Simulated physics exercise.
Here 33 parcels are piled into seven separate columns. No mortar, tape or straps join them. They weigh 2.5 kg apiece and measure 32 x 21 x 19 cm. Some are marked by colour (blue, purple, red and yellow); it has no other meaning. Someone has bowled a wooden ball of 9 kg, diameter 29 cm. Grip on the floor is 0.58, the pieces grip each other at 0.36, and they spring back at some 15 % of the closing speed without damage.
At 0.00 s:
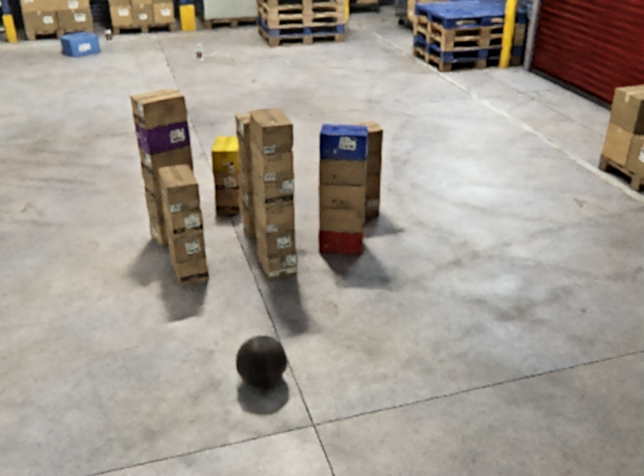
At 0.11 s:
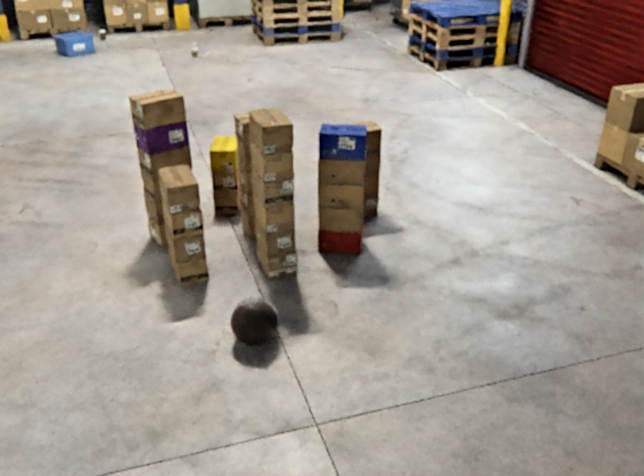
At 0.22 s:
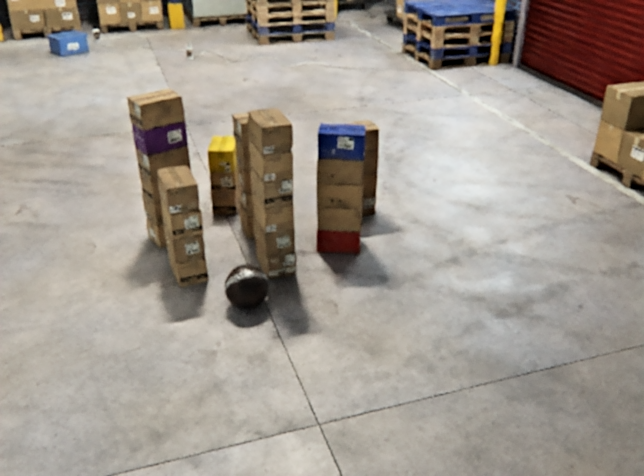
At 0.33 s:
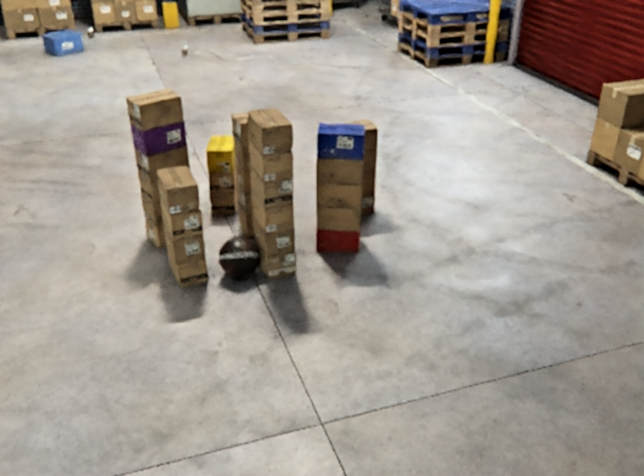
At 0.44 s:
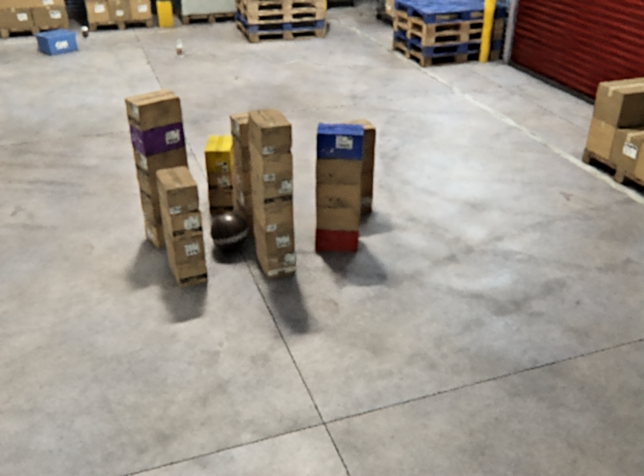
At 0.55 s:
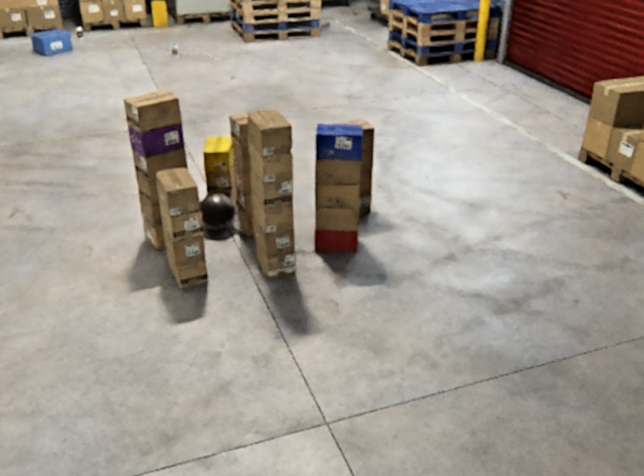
The clip shows a dark ball rolling across a concrete warehouse floor toward several stacks of cardboard boxes, then passing into the gap between the front columns and reaching the stack topped with a yellow box, while the columns remain upright.
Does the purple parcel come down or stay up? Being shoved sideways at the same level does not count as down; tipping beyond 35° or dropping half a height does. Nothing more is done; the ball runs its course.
The purple parcel holds its level.
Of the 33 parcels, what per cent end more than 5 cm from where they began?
Shifted: 10 per cent.
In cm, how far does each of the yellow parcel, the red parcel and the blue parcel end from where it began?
About: Yellow 30, red 0, blue 0.
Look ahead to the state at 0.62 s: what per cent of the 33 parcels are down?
At that moment 0 per cent.
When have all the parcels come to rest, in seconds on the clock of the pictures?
At about 2.5 s.
By 0.62 s, ball still moving; none of the 33 parcels down, 4 disturbed; purple parcel unmoved; yellow parcel tilted 8°.
By 0.76 s, ball still moving; 1 of the 33 parcels down; purple parcel unmoved; yellow parcel tilted 36°.
By 1.06 s, ball still moving; 1 of the 33 parcels down; purple parcel unmoved; yellow parcel tilted 53°, 26 cm lower.
By 1.60 s, ball still moving; 2 of the 33 parcels down; purple parcel unmoved; yellow parcel on its side.
When it is over (2.6 s), ball rolling away; 2 of the 33 parcels down; purple parcel unmoved; yellow parcel on its side; red parcel unmoved. In pixels of the last frame, middles, purple parcel near (157, 136), yellow parcel near (206, 195).
